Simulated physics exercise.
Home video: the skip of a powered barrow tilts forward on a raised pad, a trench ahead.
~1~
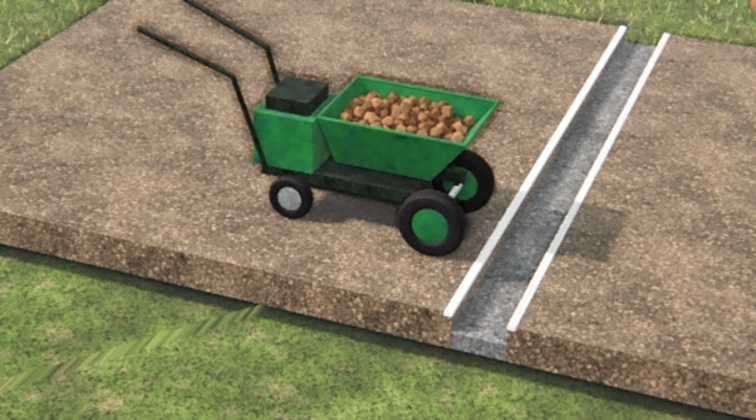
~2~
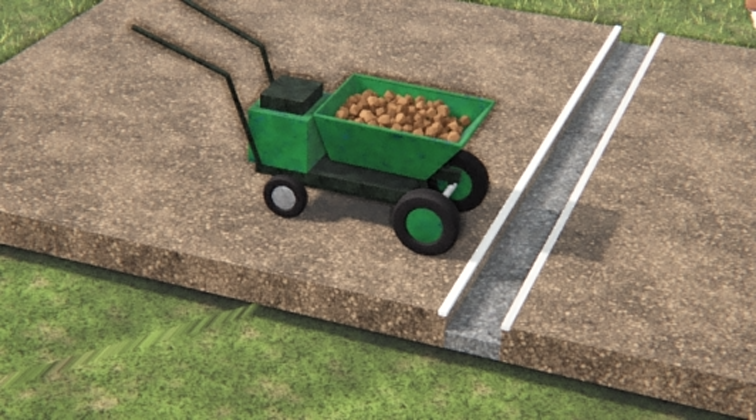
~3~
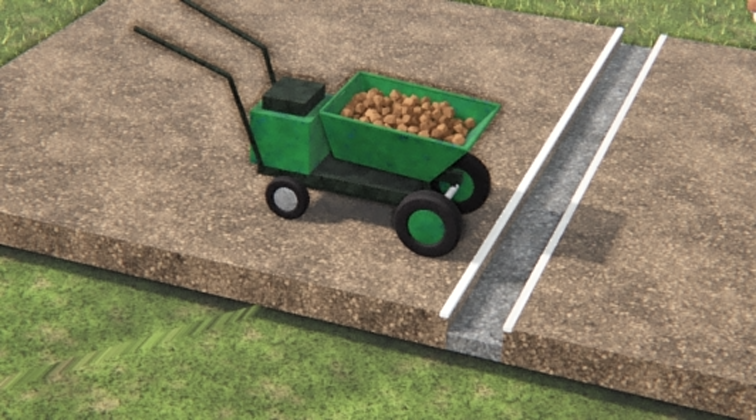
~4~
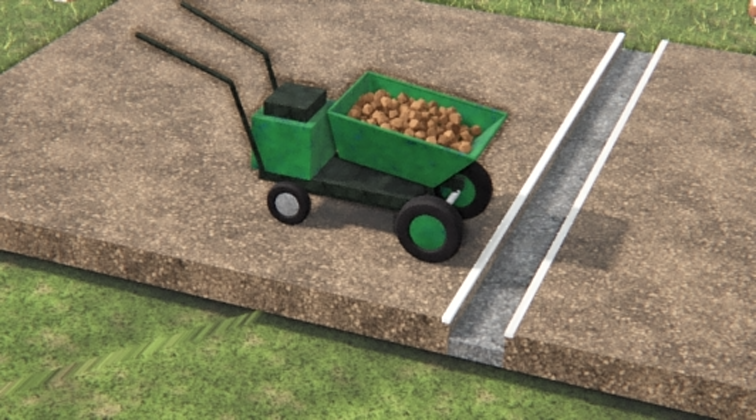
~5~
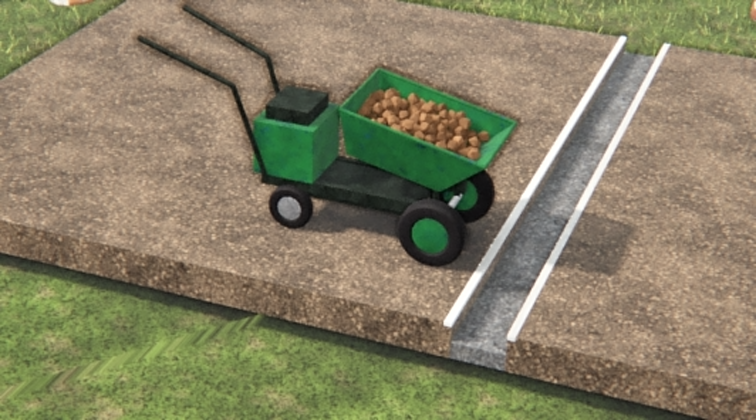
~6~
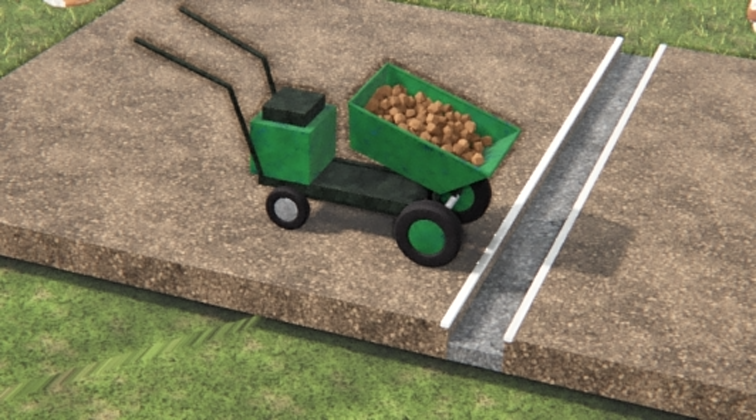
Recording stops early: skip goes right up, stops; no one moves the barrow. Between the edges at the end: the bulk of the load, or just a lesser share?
A lesser share.
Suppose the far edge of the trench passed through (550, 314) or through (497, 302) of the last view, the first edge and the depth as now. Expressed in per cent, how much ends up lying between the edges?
First some 60, then 0 per cent.
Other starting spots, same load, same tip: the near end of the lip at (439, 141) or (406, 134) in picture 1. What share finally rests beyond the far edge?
Try 1 about 30 %, try 2 about 10 %.
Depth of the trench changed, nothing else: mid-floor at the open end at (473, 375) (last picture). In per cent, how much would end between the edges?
Something close to 10 per cent.
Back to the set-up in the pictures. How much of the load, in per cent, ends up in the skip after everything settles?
Around 15 in a hundred.
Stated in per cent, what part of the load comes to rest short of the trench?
I'd put it at around 0 percent.
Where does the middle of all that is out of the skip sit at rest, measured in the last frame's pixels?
Close to (583, 265) in the last view.
Soon after the last picture, skip tipped steeply; all in the skip.
A little later, skip tipped right over; about two thirds in the skip; a stray few in or heaped over the trench; about a third beyond it; a stray few falling.
Later still, skip tipped right over; about a quarter in the skip; a small part in or heaped over the trench; most beyond it.
At rest, skip tipped right over; about a quarter in the skip; a small part in or heaped over the trench; most beyond it.
